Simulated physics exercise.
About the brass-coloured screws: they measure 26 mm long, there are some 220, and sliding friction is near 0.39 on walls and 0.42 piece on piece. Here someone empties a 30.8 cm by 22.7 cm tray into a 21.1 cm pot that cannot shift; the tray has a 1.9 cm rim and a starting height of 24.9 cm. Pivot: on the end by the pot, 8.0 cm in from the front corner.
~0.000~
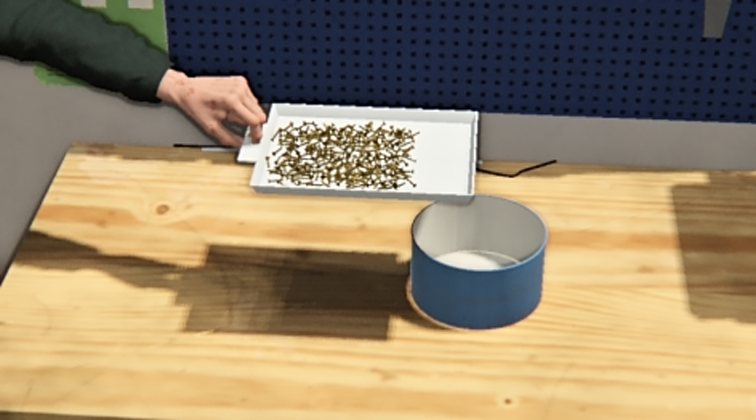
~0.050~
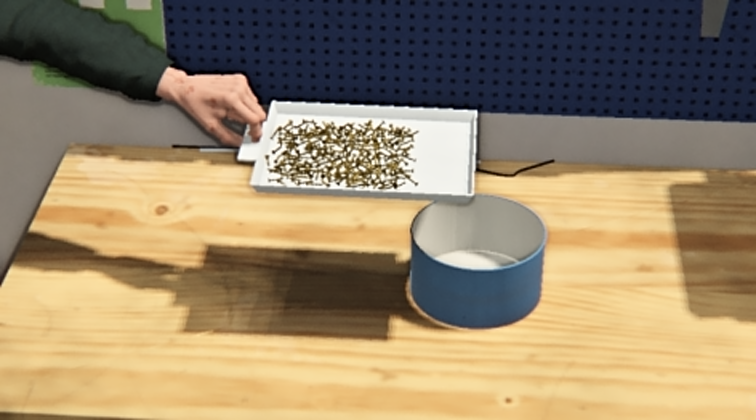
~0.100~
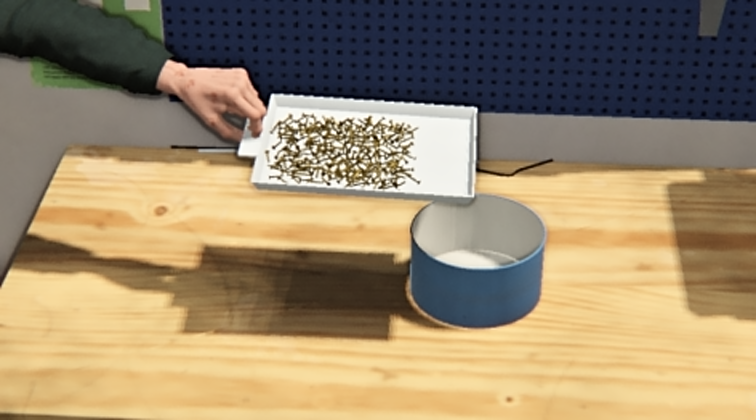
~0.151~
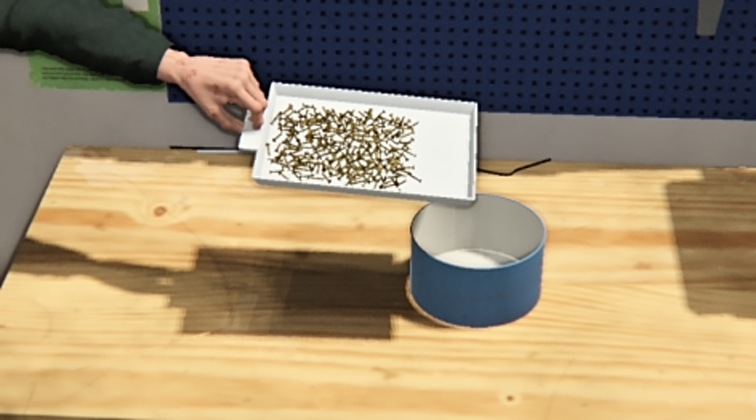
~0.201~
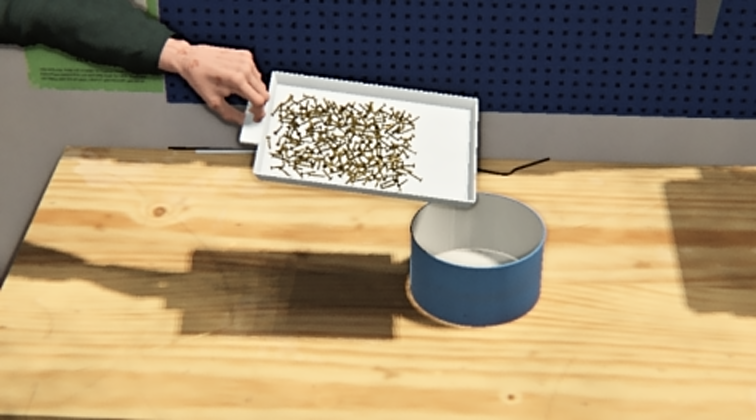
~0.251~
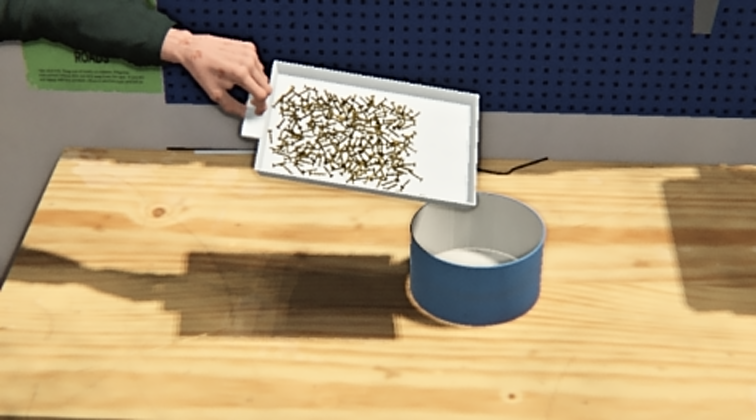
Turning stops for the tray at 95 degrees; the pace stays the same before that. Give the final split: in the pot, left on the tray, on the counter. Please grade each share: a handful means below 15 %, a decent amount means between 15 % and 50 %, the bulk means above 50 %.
Pot: A handful, tray: A handful, counter: The bulk.
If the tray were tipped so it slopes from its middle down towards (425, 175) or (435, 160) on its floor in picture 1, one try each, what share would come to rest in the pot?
Near 20 and 70 percent, in that order.
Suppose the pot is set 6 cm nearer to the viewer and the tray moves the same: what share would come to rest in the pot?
My estimate: Some 65 per cent.
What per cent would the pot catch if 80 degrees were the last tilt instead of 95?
The pot would get around 5 per cent.
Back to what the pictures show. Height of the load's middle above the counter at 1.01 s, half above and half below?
Roughly 2 cm.
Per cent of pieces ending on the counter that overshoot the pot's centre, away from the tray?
Near 60 in a hundred.
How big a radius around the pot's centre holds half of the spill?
18 cm.
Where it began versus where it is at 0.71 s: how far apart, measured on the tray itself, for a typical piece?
Displacement on the tray: About 13 cm.
After 0.71 s, tilt 54 degrees; the tray holds 95 %, the pot 0 %.
After 1.01 s, tilt 79 degrees; the tray holds 10 %, the pot 0 %.
After 1.41 s, tilt 95 degrees; the tray holds 0 %, the pot 5 %.
At rest (2.3 s), pot 5 %, tray 0 %, counter 95 %.
